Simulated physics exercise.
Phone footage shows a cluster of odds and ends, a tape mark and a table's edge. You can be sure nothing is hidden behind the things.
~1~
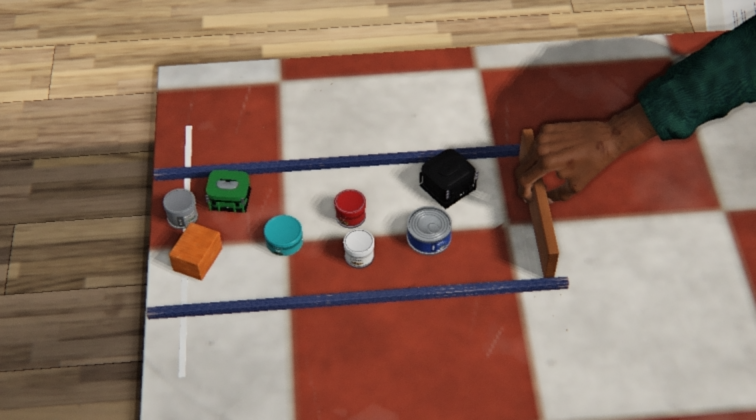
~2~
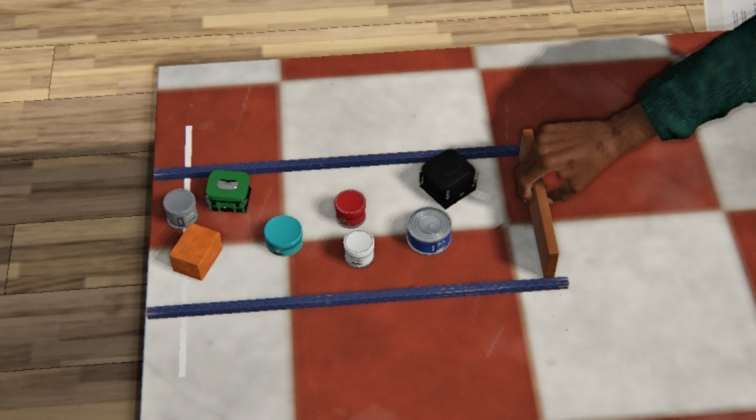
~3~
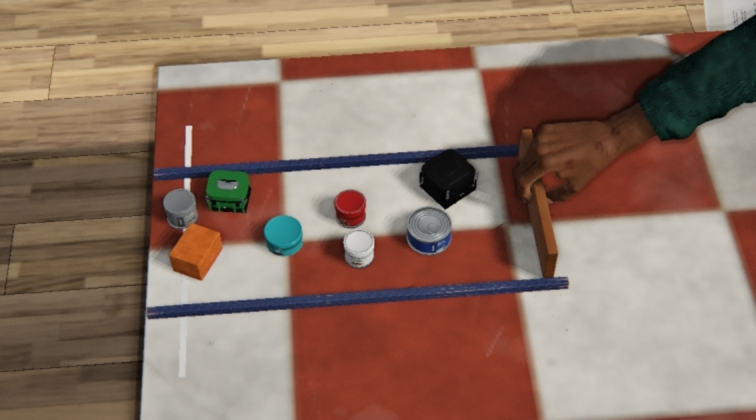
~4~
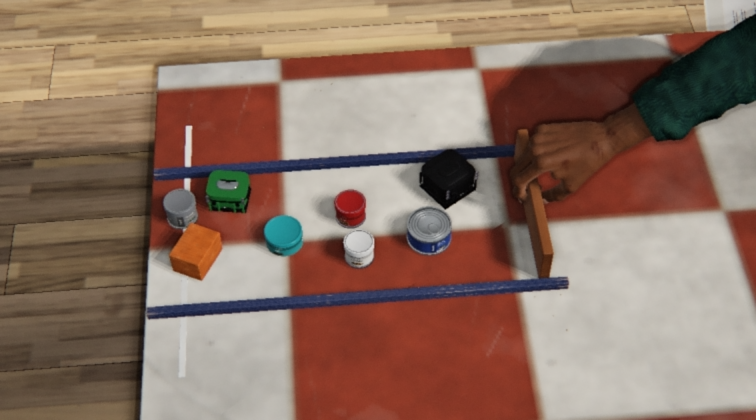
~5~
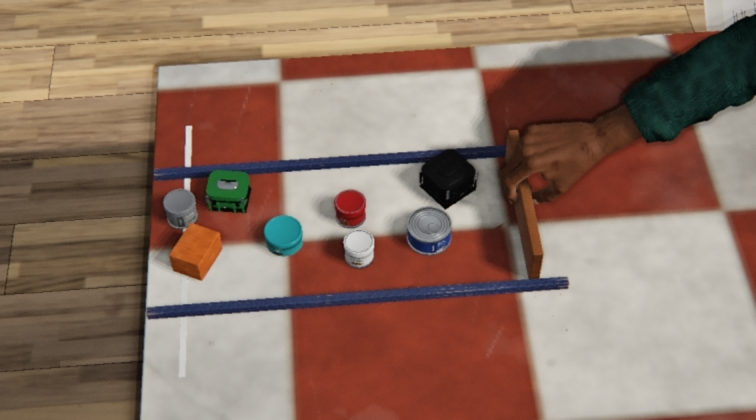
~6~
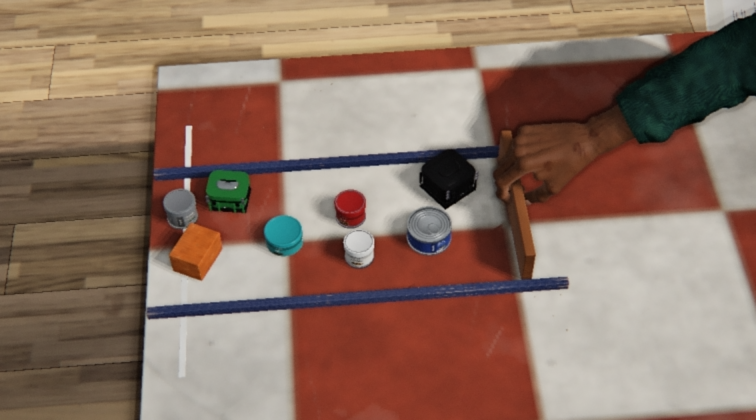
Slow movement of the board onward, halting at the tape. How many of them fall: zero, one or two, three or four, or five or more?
Fallen: Above two, below five.
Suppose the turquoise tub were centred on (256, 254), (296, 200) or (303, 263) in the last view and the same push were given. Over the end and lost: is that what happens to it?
Going place by place, the turquoise tub ends up off; ends up off; ends up off.
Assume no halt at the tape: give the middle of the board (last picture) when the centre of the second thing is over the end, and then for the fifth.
At (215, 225) for the second, at (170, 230) for the fifth.
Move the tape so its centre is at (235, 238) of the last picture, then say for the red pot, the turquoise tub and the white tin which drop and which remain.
So the red pot keeps its place, the turquoise tub keeps its place and the white tin keeps its place.
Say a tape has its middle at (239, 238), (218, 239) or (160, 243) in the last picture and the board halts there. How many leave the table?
1, 1, 8.
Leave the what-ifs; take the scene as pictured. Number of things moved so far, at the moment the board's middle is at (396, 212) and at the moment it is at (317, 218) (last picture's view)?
The first number is 3, the next one 5.
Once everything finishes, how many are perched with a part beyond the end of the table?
Counting them gives 2.
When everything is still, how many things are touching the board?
4 end up touching it.
Soon after, none off yet; grey tin at rest near (181, 209); orange block at rest near (196, 252); green case at rest near (229, 192).
By the end, the number that fall off is three or four; fallen, turquoise tub, green case, orange block and grey tin.
